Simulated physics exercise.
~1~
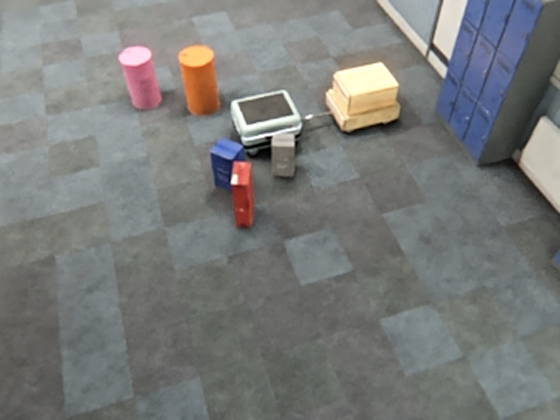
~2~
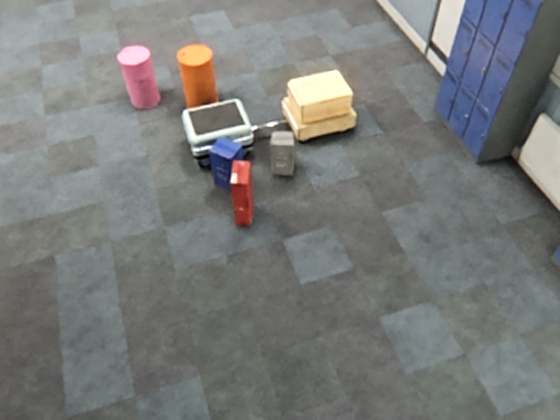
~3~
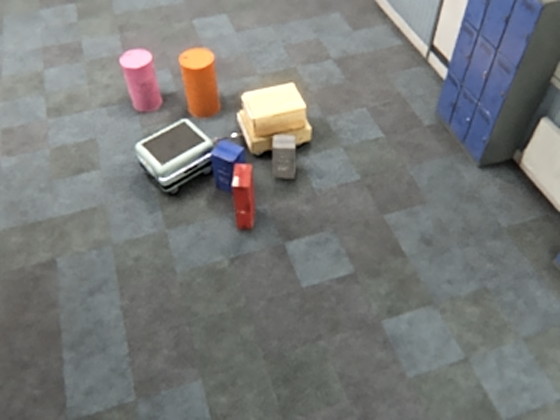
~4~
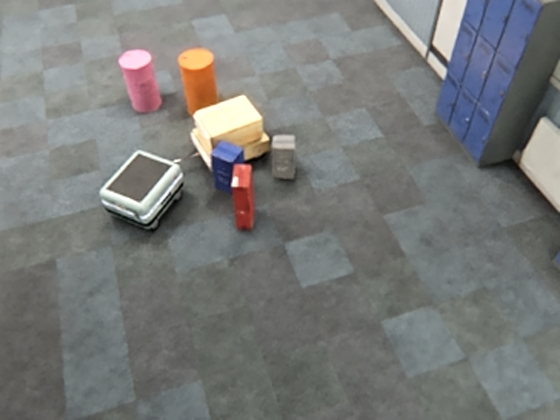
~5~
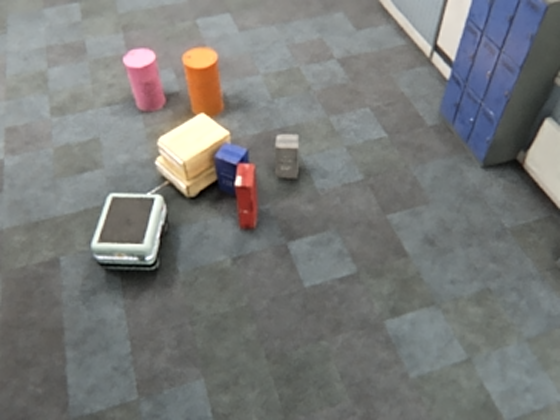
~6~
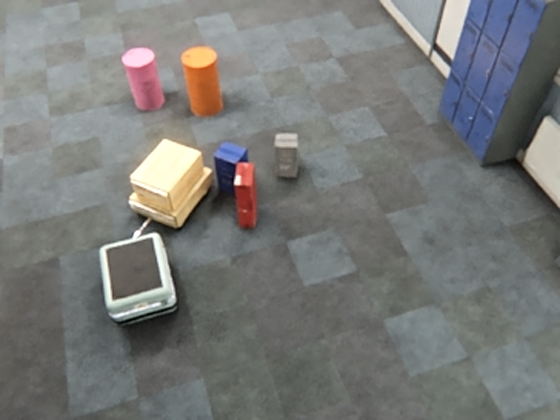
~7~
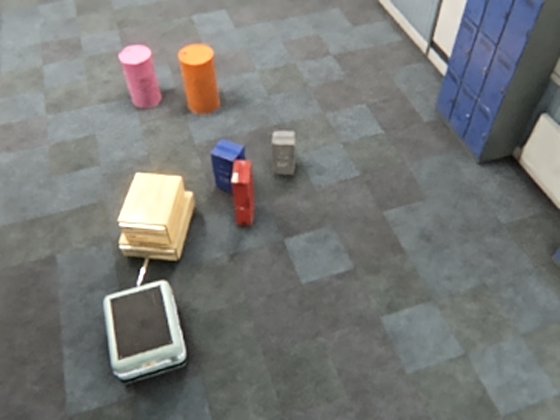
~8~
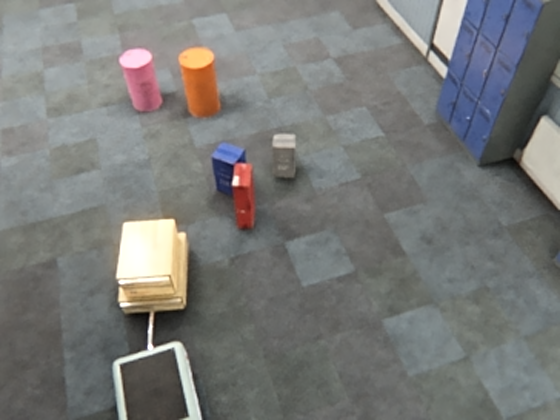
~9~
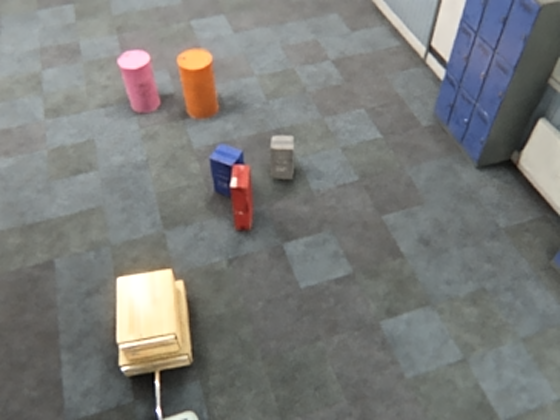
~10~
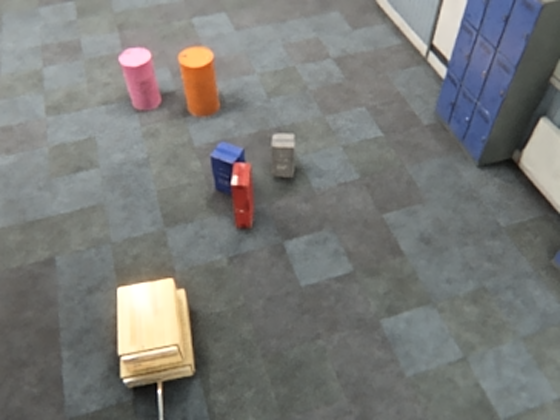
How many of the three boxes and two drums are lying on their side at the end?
None of them are; all three boxes and both drums are still standing upright at the end.
A robot tug tows a cart left past boxes, then exits below, leaving the cart visible.
